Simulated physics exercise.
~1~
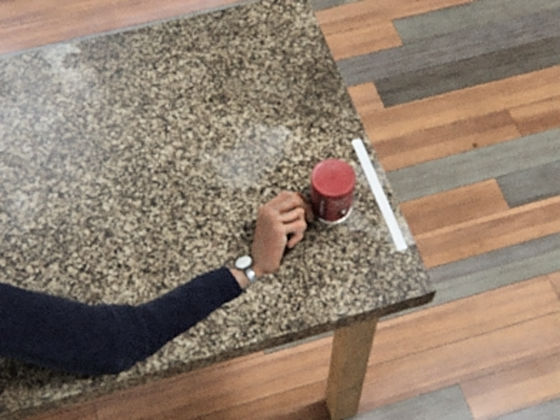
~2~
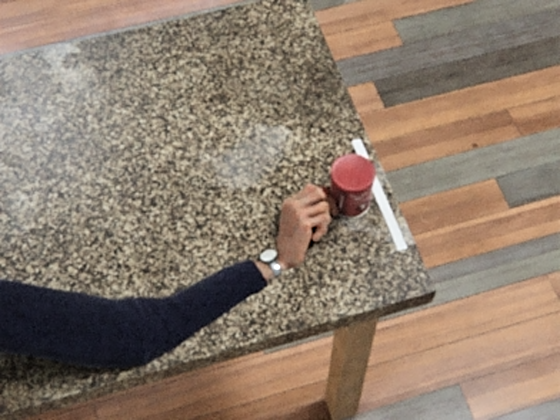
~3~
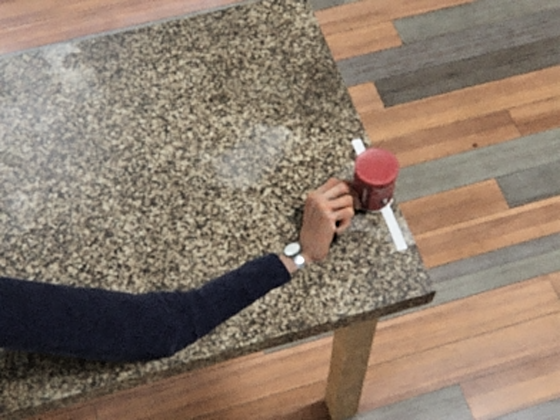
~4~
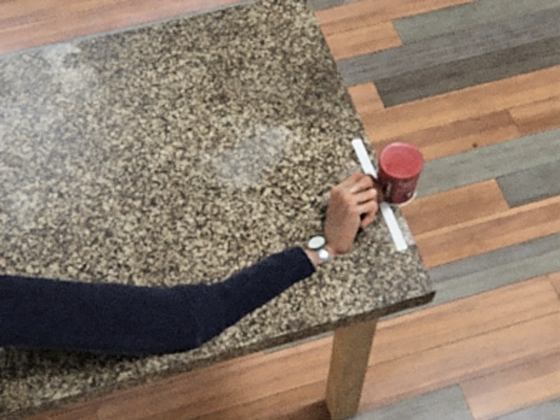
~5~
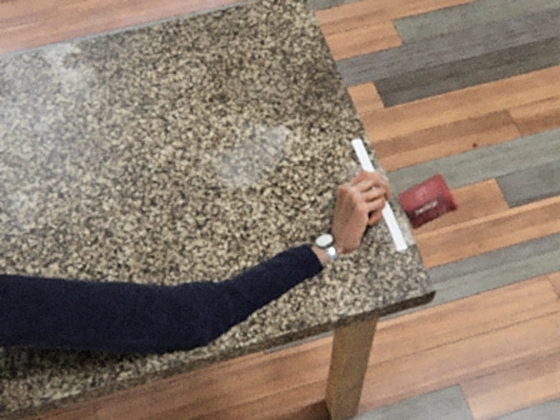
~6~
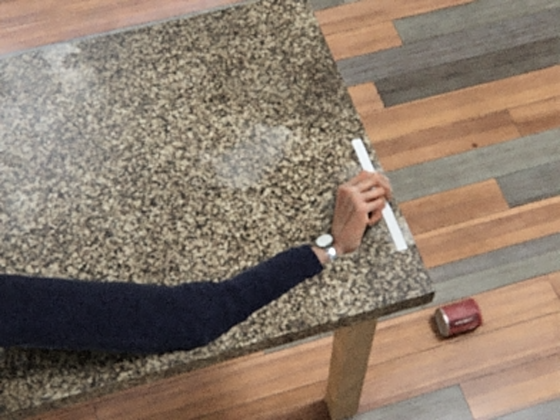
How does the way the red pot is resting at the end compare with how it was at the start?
At the start the red pot is standing upright on the table, but by the end it is lying on its side on the floor.
